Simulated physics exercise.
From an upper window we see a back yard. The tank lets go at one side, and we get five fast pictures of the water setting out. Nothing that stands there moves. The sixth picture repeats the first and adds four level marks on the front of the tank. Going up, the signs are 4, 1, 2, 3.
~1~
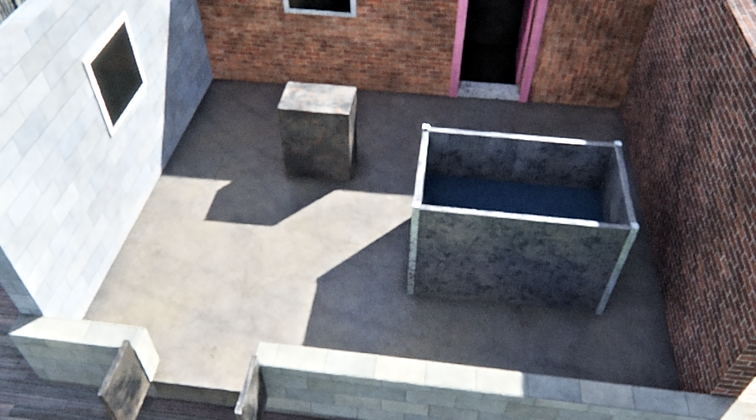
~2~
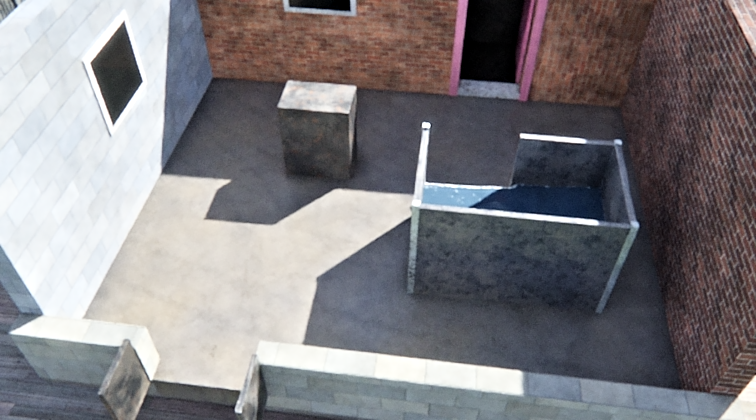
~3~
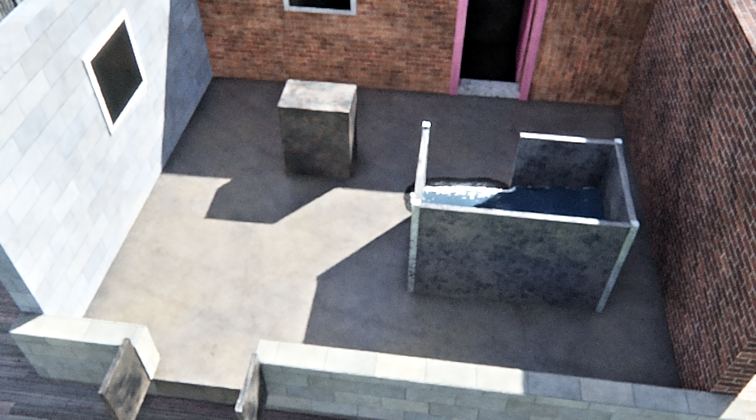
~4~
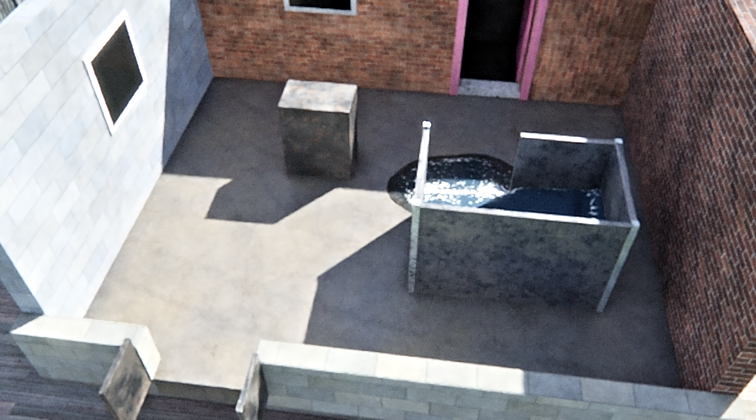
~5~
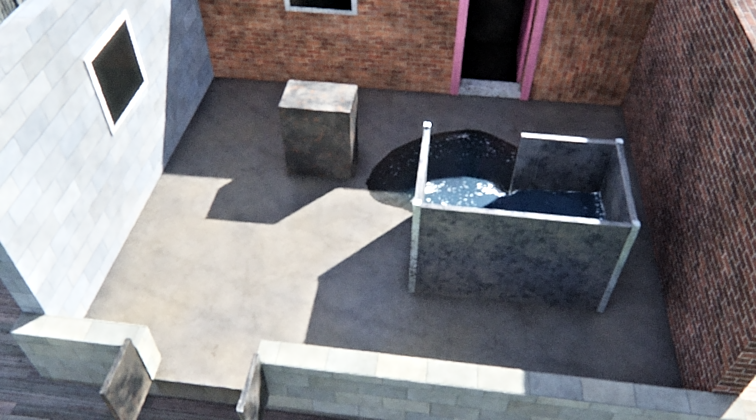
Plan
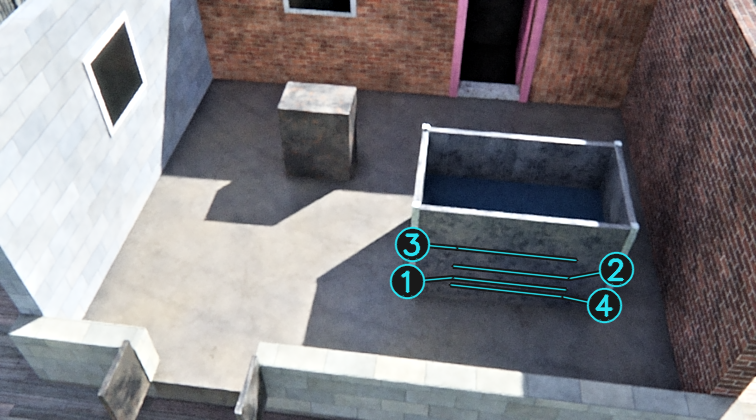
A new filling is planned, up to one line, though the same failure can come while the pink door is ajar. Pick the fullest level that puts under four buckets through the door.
1 is the one.
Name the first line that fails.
2.
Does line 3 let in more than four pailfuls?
Yes.
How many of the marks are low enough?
Two of the four.
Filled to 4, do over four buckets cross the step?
No, that is safe.
On the marked copy, 1 at (508, 283); 2 at (511, 272); 3 at (515, 254); 4 at (506, 290); from the bottom up 4, 1, 2, 3.
For line 1, a bucket or two gets in.
For line 2, about 9 bucketfuls get in.
For line 3, dozens of bucketfuls pour in.
For line 4, nothing gets over.
